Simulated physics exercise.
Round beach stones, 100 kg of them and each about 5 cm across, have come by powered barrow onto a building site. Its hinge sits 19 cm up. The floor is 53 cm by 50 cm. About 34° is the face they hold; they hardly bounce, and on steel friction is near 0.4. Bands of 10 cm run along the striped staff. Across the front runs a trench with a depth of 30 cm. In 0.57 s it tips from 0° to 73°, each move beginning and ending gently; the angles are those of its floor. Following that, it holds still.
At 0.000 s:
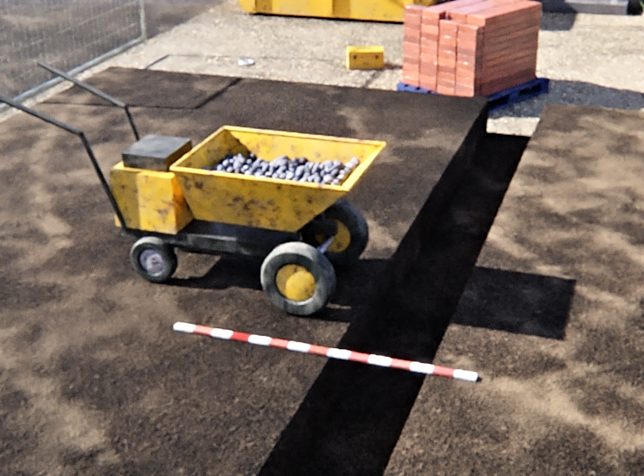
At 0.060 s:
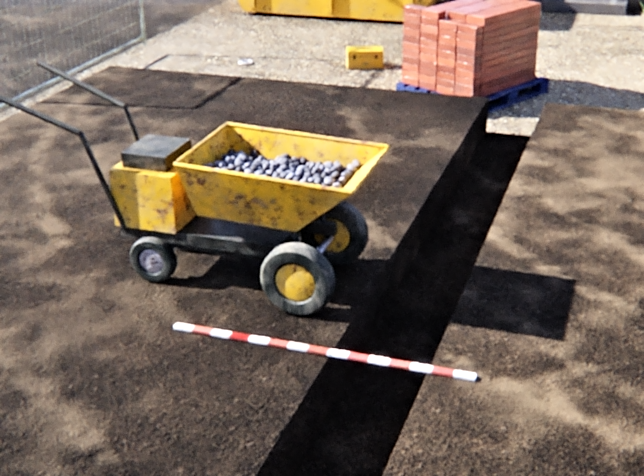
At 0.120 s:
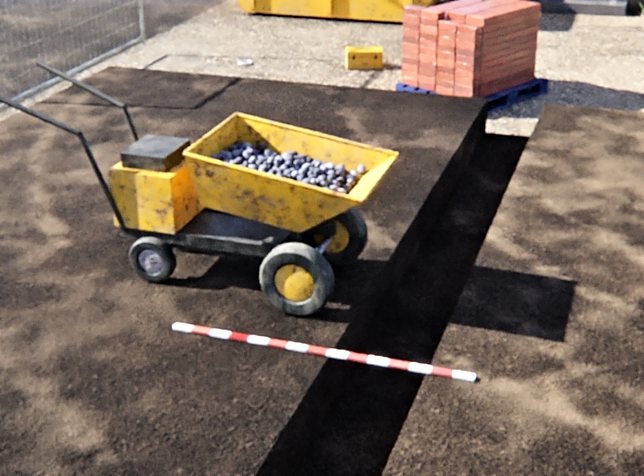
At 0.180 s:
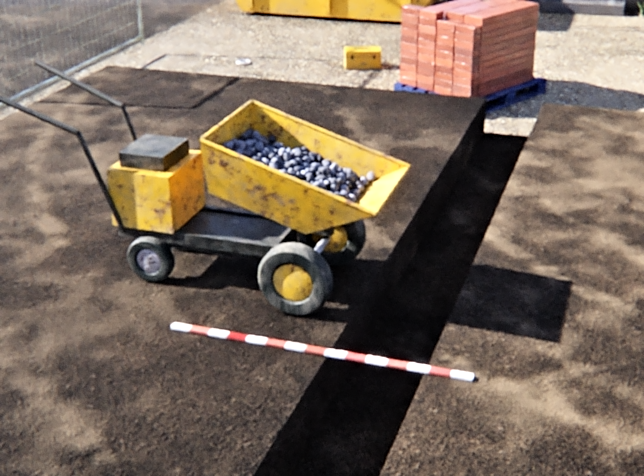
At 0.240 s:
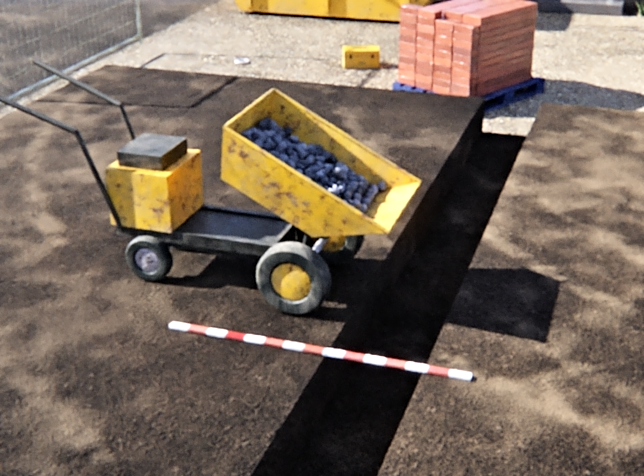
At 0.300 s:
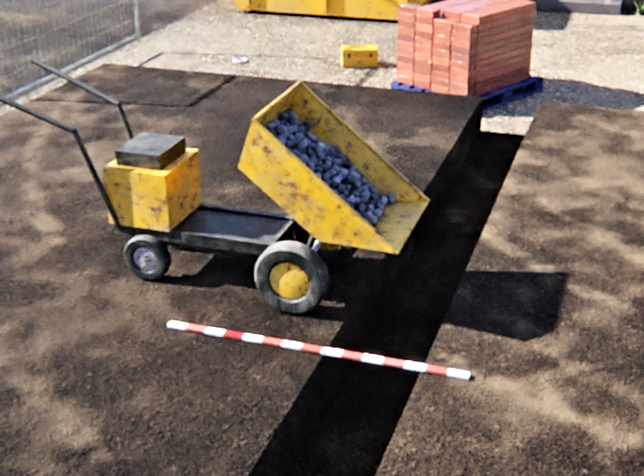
The yellow barrow's tray tilts steeply down toward the right, with rounded grey stones inside.
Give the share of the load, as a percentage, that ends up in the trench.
39 %.
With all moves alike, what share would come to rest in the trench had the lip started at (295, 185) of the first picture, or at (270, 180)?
First place: Near 100%; second place: Near 100%.
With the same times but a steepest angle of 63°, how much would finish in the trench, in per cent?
Then close to 25 per cent.
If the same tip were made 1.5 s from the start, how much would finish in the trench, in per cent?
That would give about 50 percent.
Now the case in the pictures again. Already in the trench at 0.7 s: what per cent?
15 per cent, give or take.
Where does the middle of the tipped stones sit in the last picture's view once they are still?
Resting centre: About (483, 309).
After 0.4 s the floor is at 62°; 100 % in the tray; the foremost stones are at (399, 265).
After 0.7 s the floor is at 73°; 72 % in the tray, 15 % in the trench, 13 % past the trench; the foremost stones are at (479, 308).
After 1.0 s the floor is at 73°; 1 % in the tray, 38 % in the trench, 61 % past the trench; the foremost stones are past the picture's edge.
After 3.0 s the floor is at 73°; 0 % in the tray, 39 % in the trench, 61 % past the trench; the foremost stones are past the picture's edge.
